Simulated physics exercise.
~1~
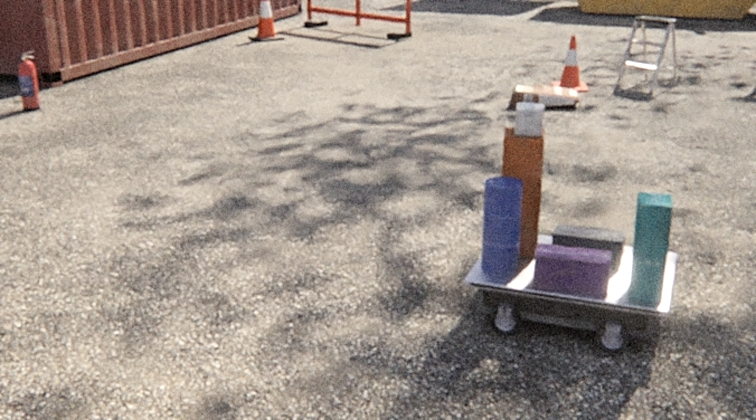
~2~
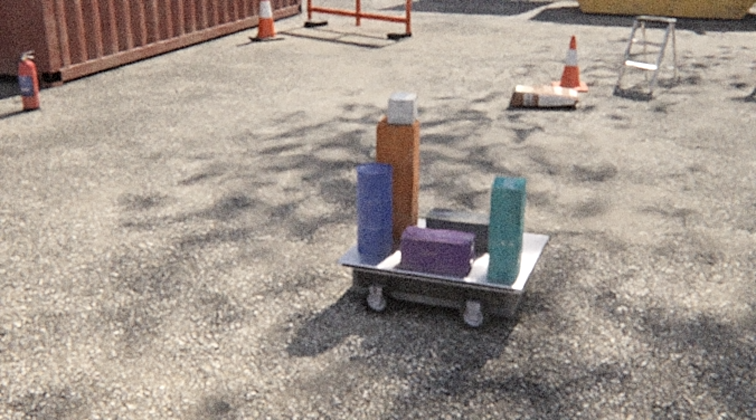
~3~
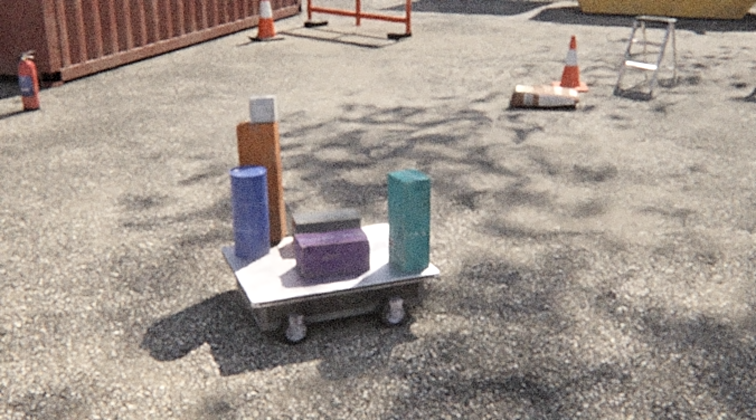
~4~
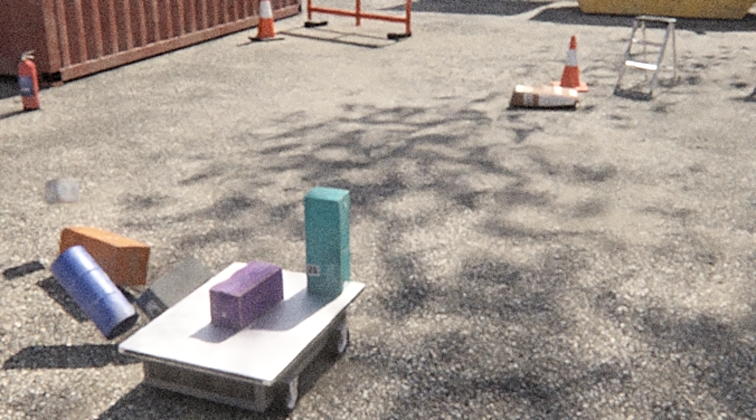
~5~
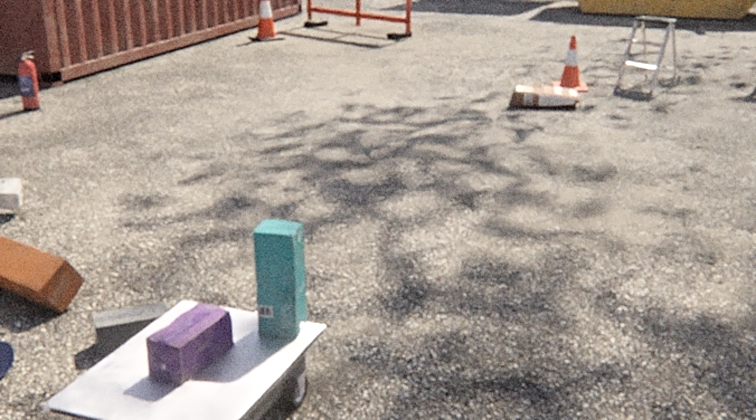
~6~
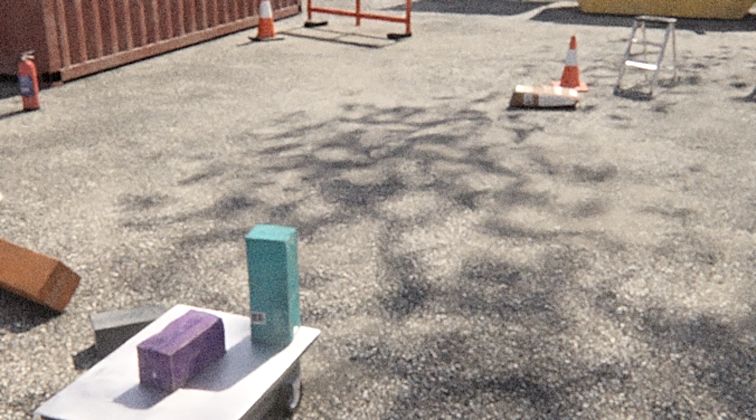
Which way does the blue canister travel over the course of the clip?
The blue canister moves to the left, first riding on the cart and then tumbling off it.
